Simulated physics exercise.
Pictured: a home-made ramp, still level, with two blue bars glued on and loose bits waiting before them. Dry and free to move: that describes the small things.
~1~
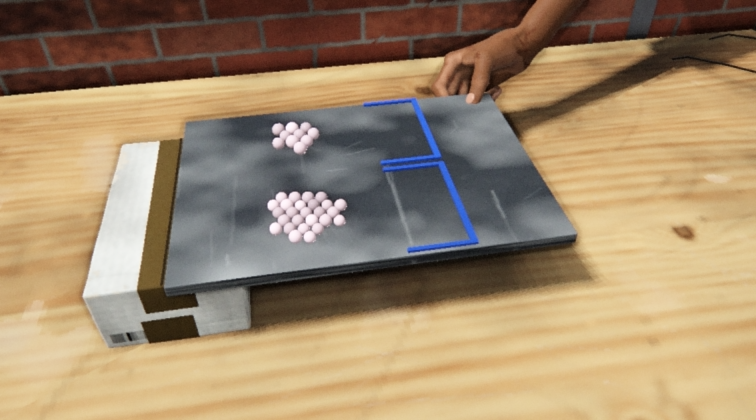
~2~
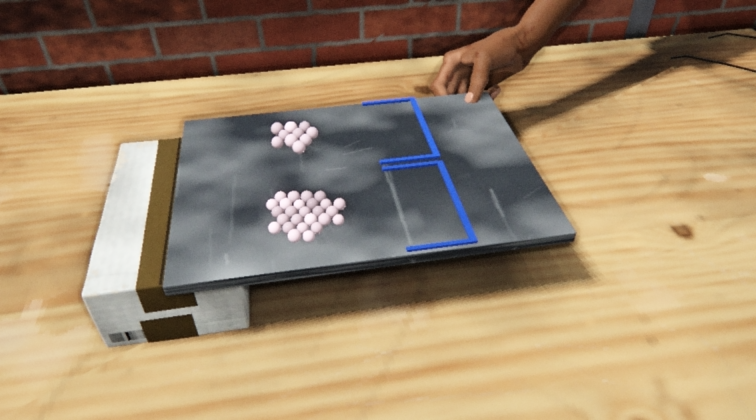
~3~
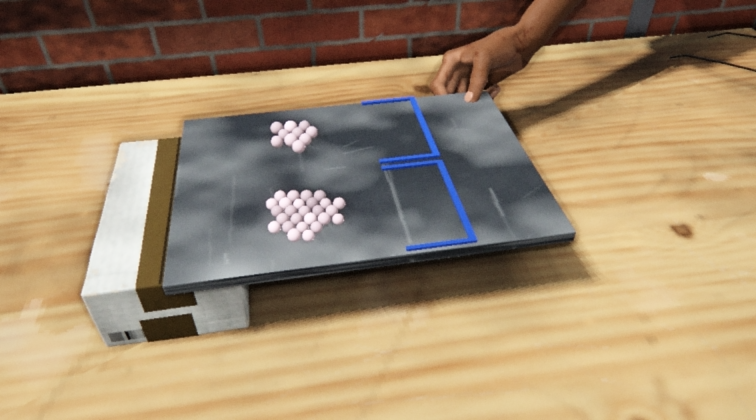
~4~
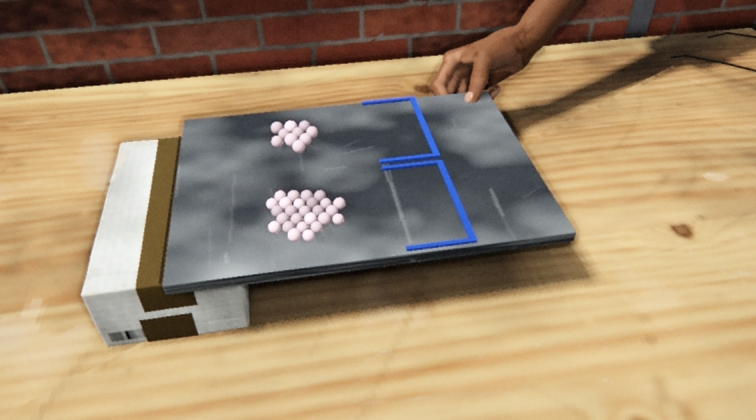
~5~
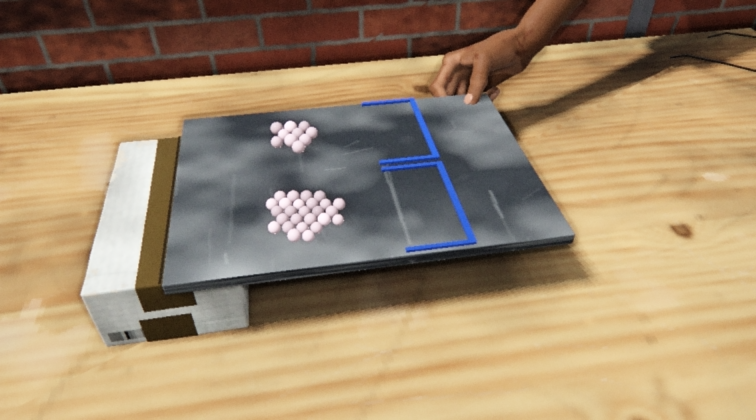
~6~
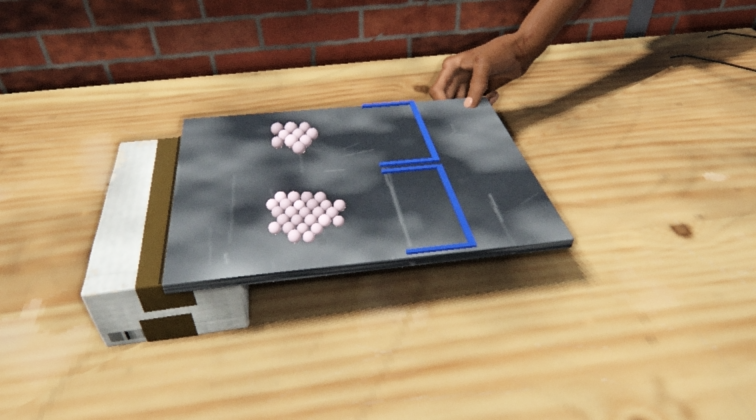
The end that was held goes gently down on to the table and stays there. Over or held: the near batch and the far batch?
I'd say the near batch crosses its bar, and the far batch crosses its bar.
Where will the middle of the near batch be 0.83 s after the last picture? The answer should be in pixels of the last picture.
Centre, estimated: (459, 233).
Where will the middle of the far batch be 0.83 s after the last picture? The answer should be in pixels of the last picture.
Around (448, 160).
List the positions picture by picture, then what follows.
The first frame shows held end of the board (562, 232), level; box (181, 229), about a quarter as high as the board is long; near batch (306, 213), some sugar pearls; far batch (300, 135), a few sugar pearls; near bar (457, 200), much lower than a piece; far bar (425, 127), much lower than a piece.
The second frame shows held end of the board (561, 231), level; far batch (298, 134).
The third frame shows held end of the board (561, 231), level; near batch (305, 212).
The fourth frame shows held end of the board (561, 231), level; far batch (298, 133).
The fifth frame shows held end of the board (560, 233), level; near batch (305, 212).
The sixth frame shows held end of the board (559, 237), down by 2°; box (179, 227); near batch (305, 213), not moving; far batch (298, 135), not moving; near bar (455, 203); far bar (423, 129).
Then, 0.23 s later than the last frame, board sloping at 6°; near batch where it was; far batch where it was.
Then, 0.52 s later than the last frame, board sloping at 13°; near batch on its way down; far batch on its way down.
Then, 0.83 s later than the last frame, board resting at 14°; near batch roughly half past its bar; far batch roughly two thirds past its bar.
When it is over, board resting at 14°; near batch roughly two thirds past its bar; far batch almost all past its bar.
